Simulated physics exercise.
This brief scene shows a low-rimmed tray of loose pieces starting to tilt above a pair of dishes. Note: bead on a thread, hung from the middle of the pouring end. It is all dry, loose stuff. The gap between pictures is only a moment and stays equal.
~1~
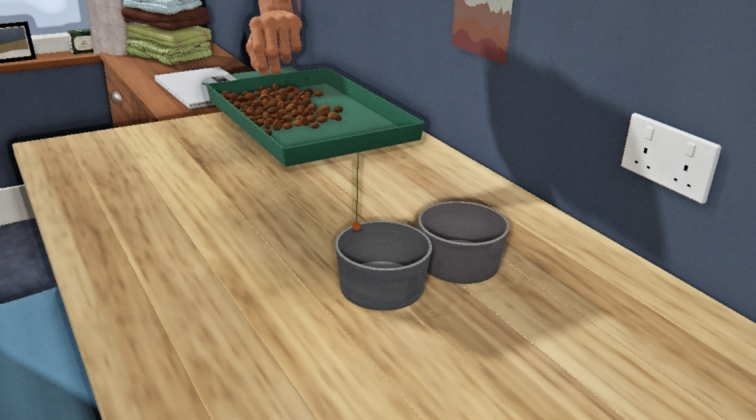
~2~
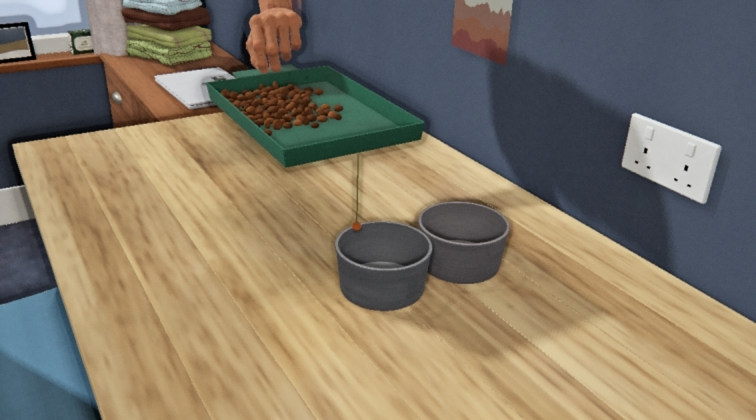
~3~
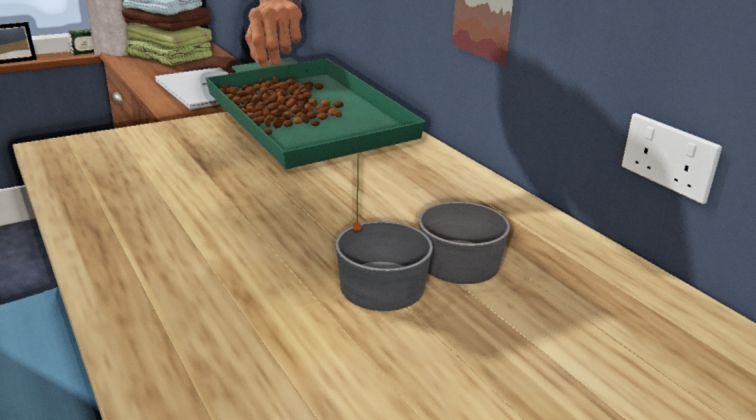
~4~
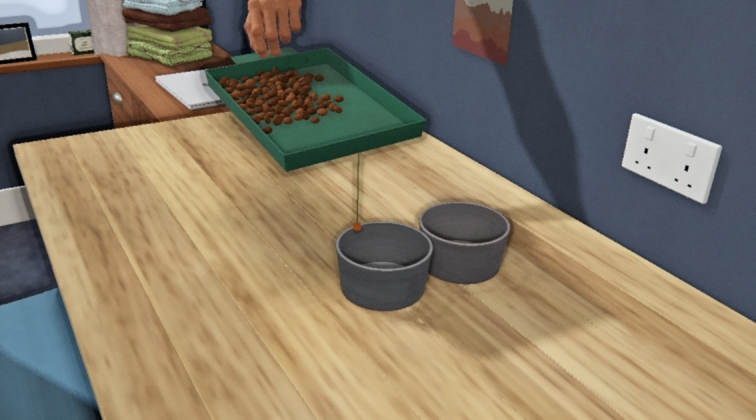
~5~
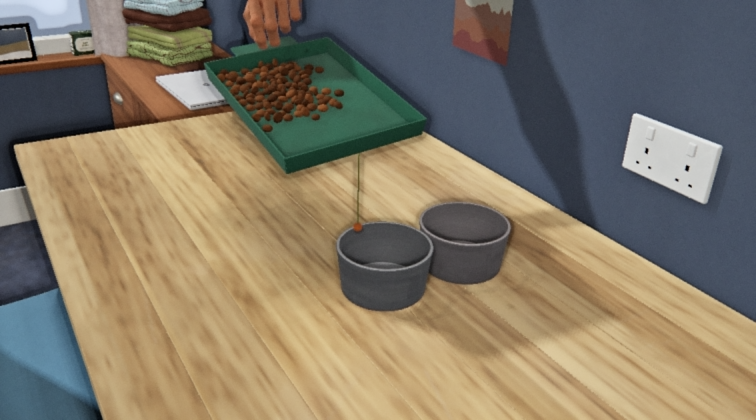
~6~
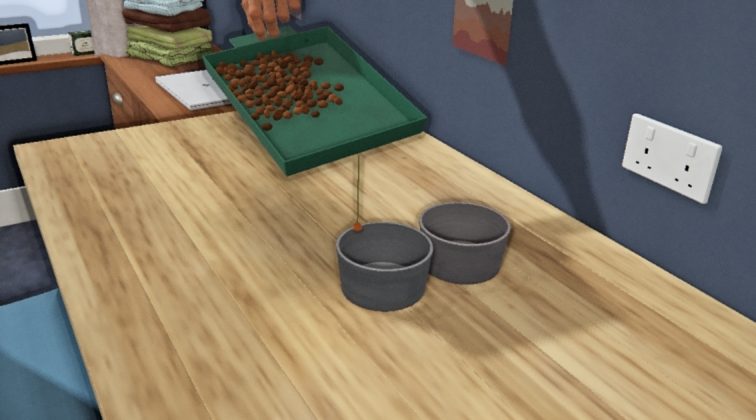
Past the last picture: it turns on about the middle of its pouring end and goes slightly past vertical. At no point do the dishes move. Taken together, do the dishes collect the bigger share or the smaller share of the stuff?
The smaller share.
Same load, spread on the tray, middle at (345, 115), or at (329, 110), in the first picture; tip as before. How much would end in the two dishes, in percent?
Near 10 and 0 percent respectively.
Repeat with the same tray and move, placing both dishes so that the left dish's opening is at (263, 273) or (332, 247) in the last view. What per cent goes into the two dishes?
First 80 per cent, second 50 per cent.
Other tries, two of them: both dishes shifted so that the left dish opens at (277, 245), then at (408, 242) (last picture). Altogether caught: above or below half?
In order, they'd catch a major share, and next a minor share.
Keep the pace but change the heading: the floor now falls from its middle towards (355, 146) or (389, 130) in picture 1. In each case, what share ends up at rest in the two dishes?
For the first it's near 60 %, for the second near 50 %.
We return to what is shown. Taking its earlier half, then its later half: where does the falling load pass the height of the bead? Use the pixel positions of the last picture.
The early half goes through (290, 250), the late half through (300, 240).
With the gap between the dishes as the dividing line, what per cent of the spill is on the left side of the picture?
It comes out at roughly 100 percent.
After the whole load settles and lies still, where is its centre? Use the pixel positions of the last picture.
Somewhere around (299, 311) in the final view.
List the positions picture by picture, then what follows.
Corners of the pouring end at (285, 147) and (421, 122), level; middle of the load at (278, 106), bits of dog kibble; left dish at (408, 284); right dish at (489, 258); bead on its thread at (357, 226), in the first picture.
Corners of the pouring end at (285, 148) and (422, 122), level; middle of the load at (278, 105), in the second picture.
Corners of the pouring end at (285, 150) and (422, 121), tipped barely, lowest at the left corner; middle of the load at (278, 101), in the third picture.
Corners of the pouring end at (286, 153) and (422, 119), tipped a little, lowest at the left corner; middle of the load at (278, 94), in the fourth picture.
Corners of the pouring end at (286, 157) and (423, 118), tipped a little, lowest at the left corner; middle of the load at (278, 88), in the fifth picture.
Corners of the pouring end at (286, 160) and (423, 117), tipped a little, lowest at the left corner; middle of the load at (278, 82); left dish at (409, 285); right dish at (490, 259), in the sixth picture.
Soon, tray tipped steeply; nearly all on the tray; a stray few outside both; a small part in the air.
A while on, tray tipped right over; about half on the tray; a stray few in the left dish; about half outside both; a stray few in the air.
Towards the end, tray tipped past a quarter turn; a stray few in the left dish; nearly all outside both.
Finally, tray tipped past a quarter turn; a stray few in the left dish; none in the right dish; nearly all outside both.
